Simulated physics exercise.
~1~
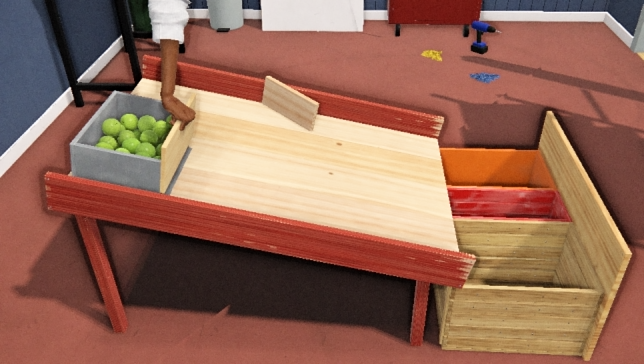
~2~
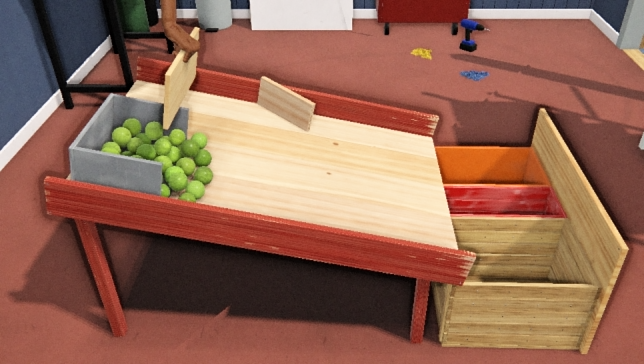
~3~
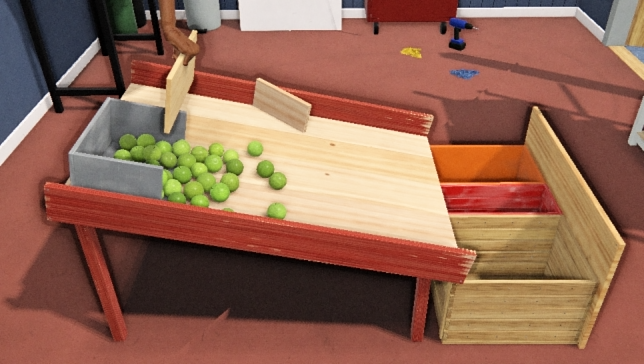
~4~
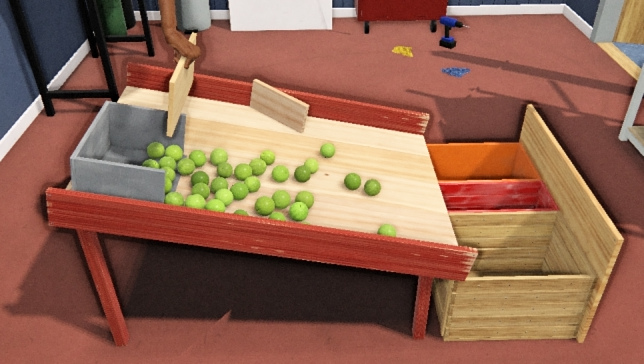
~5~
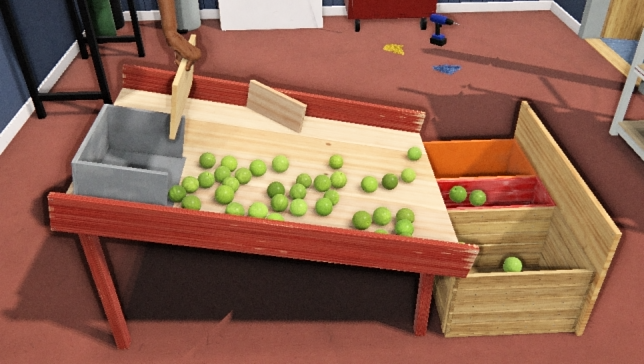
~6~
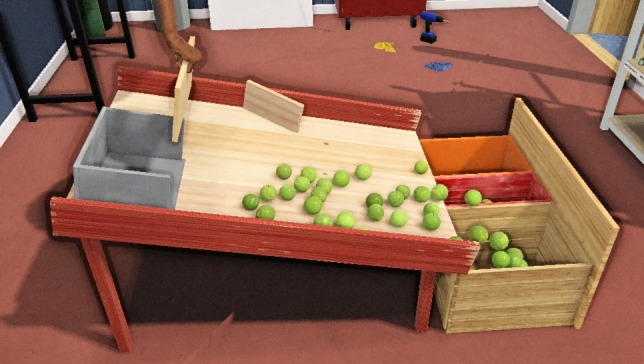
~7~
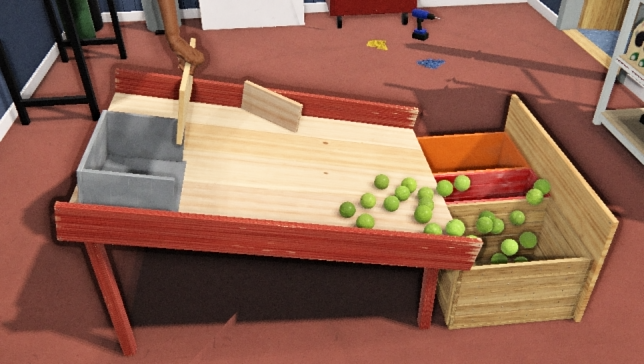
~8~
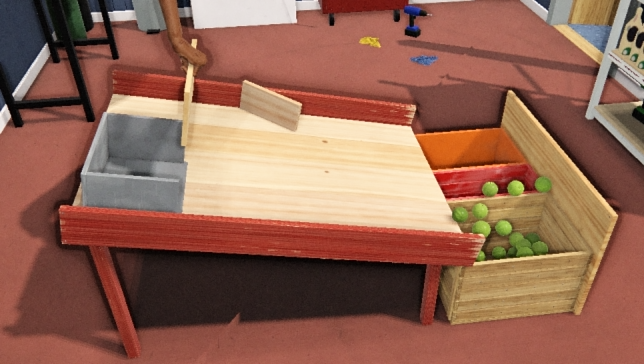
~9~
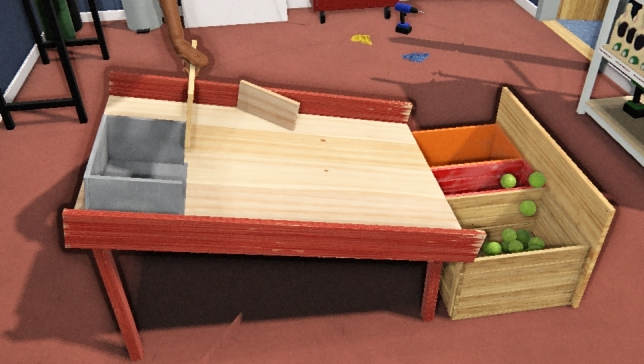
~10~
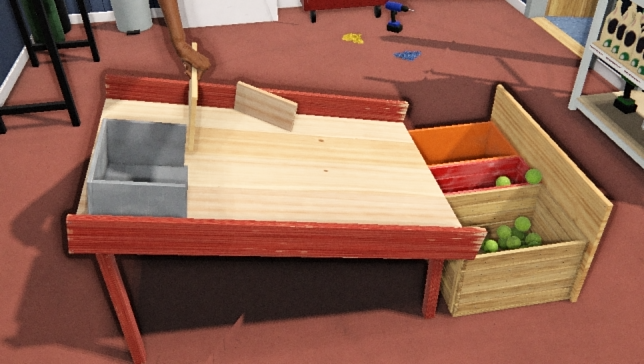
The clip opens on a sloping wooden table with red side walls, where a hand holds a wooden gate against a grey pen full of small green balls. The hand lifts the gate, and the balls spill out and roll to the right across the boards, spreading as they go. The first ones drop off the lower edge into the red tub and the nearest wooden tote. The rest follow in a loose cluster, emptying the pen and then the slope. At the end, most visible balls lie heaped in the wooden tote, with a few in the red tub.
